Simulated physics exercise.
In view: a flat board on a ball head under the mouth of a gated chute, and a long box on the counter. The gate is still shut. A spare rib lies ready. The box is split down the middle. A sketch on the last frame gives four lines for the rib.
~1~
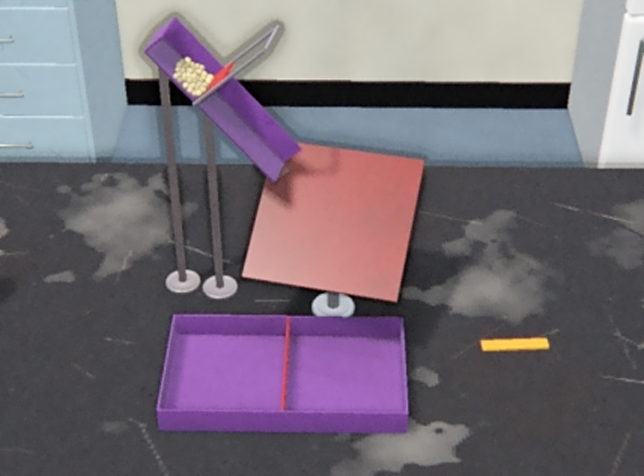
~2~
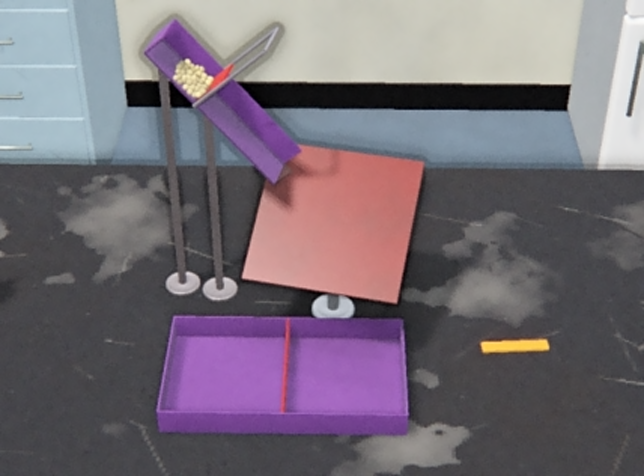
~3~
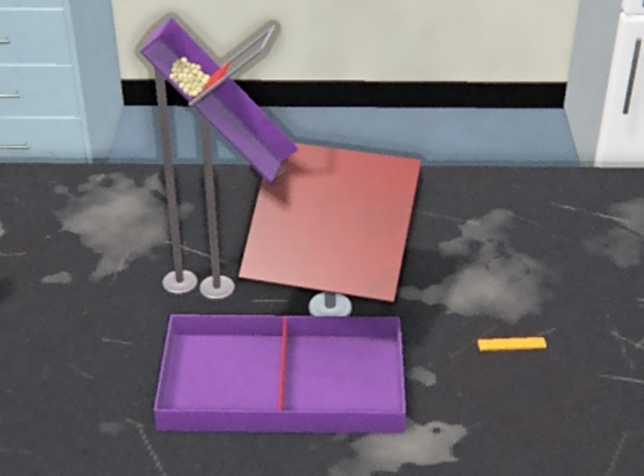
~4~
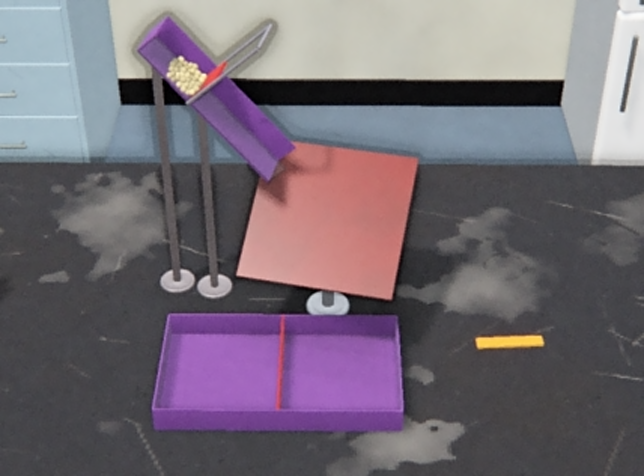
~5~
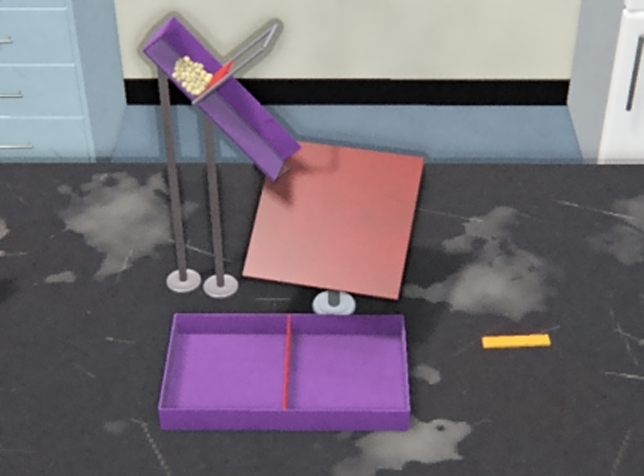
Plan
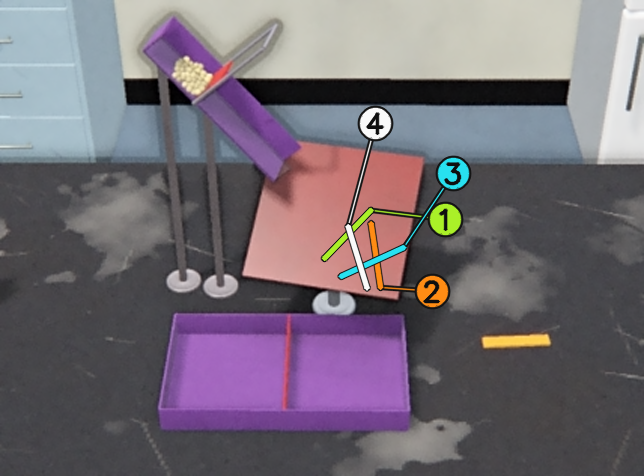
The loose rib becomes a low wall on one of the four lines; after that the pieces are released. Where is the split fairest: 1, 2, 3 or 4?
Go for 1.
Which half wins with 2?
More lands on the right.
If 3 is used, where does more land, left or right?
The right half.
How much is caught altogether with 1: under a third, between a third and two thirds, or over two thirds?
Line 1 gives over two thirds.
On the marked copy, line 1 from (371, 210) to (324, 258); line 2 from (371, 223) to (380, 287); line 3 from (403, 247) to (341, 276); line 4 from (348, 226) to (367, 288).
For line 1, of what is caught, roughly half in the left half, roughly half in the right.
For line 2, of what is caught, about a tenth in the left half, almost all in the right.
For line 3, of what is caught, about a tenth in the left half, almost all in the right.
For line 4, of what is caught, about a tenth in the left half, almost all in the right.
